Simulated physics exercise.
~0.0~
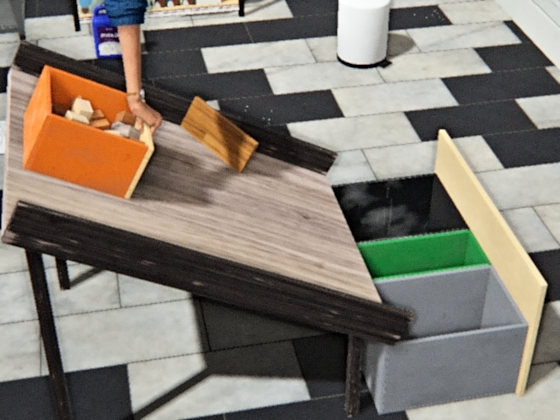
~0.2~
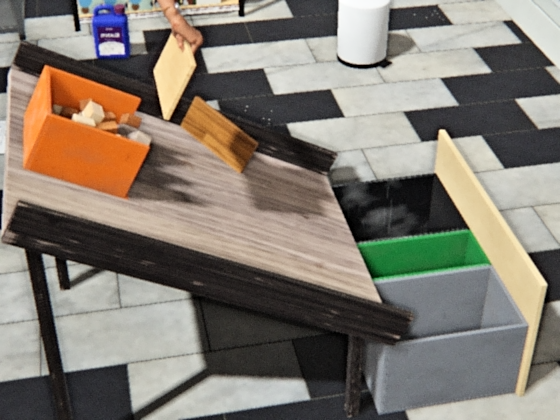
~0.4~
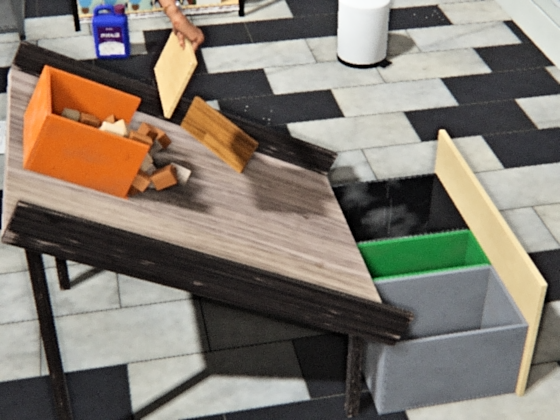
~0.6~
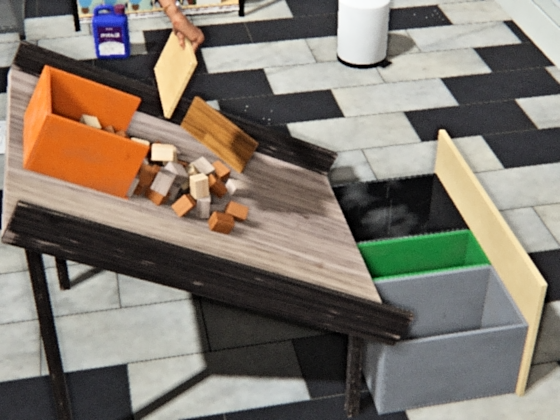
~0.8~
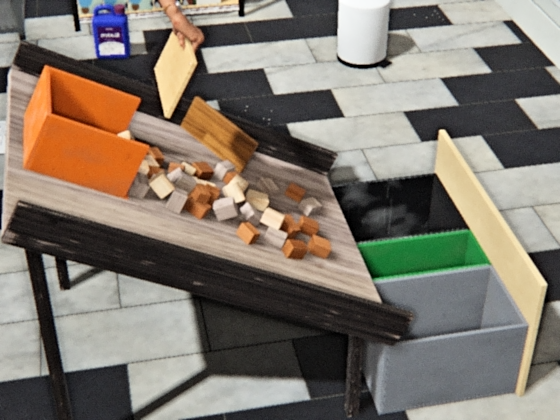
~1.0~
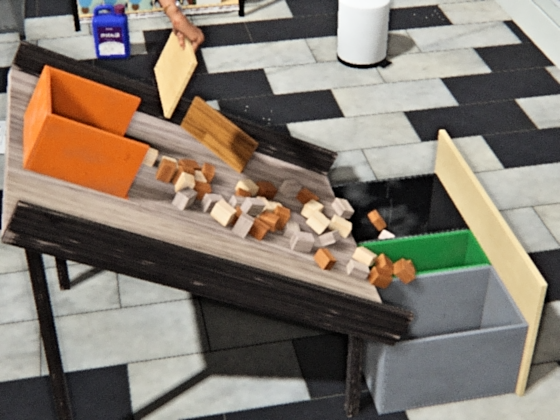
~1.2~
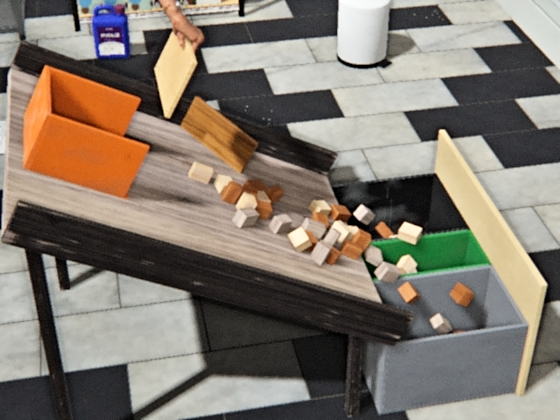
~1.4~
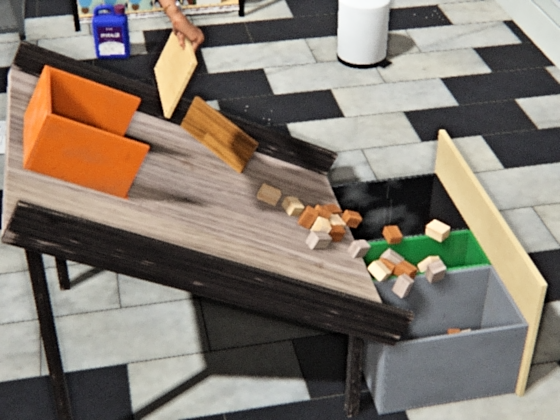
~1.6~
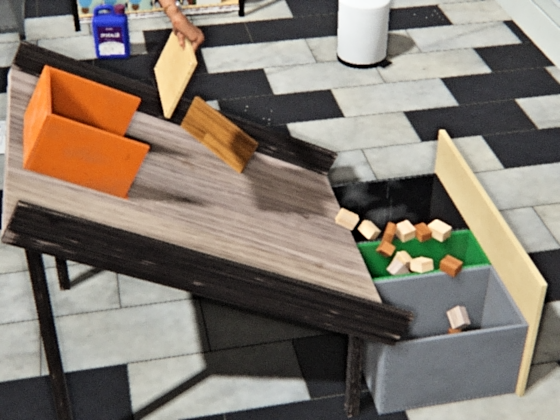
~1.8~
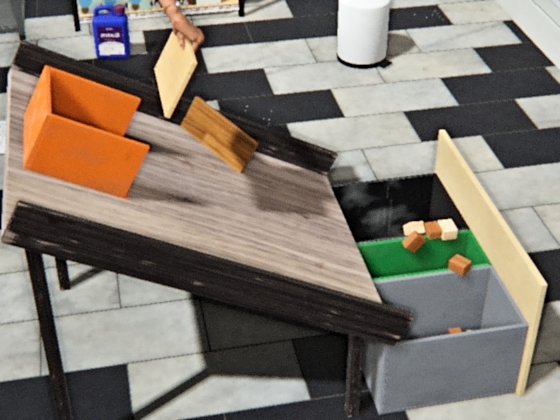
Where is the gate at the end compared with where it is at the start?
At the start the gate is at the downhill side of the orange pen, holding the blocks in. At the end it is held farther up and to the right, clear of the pen by the far edge of the table.
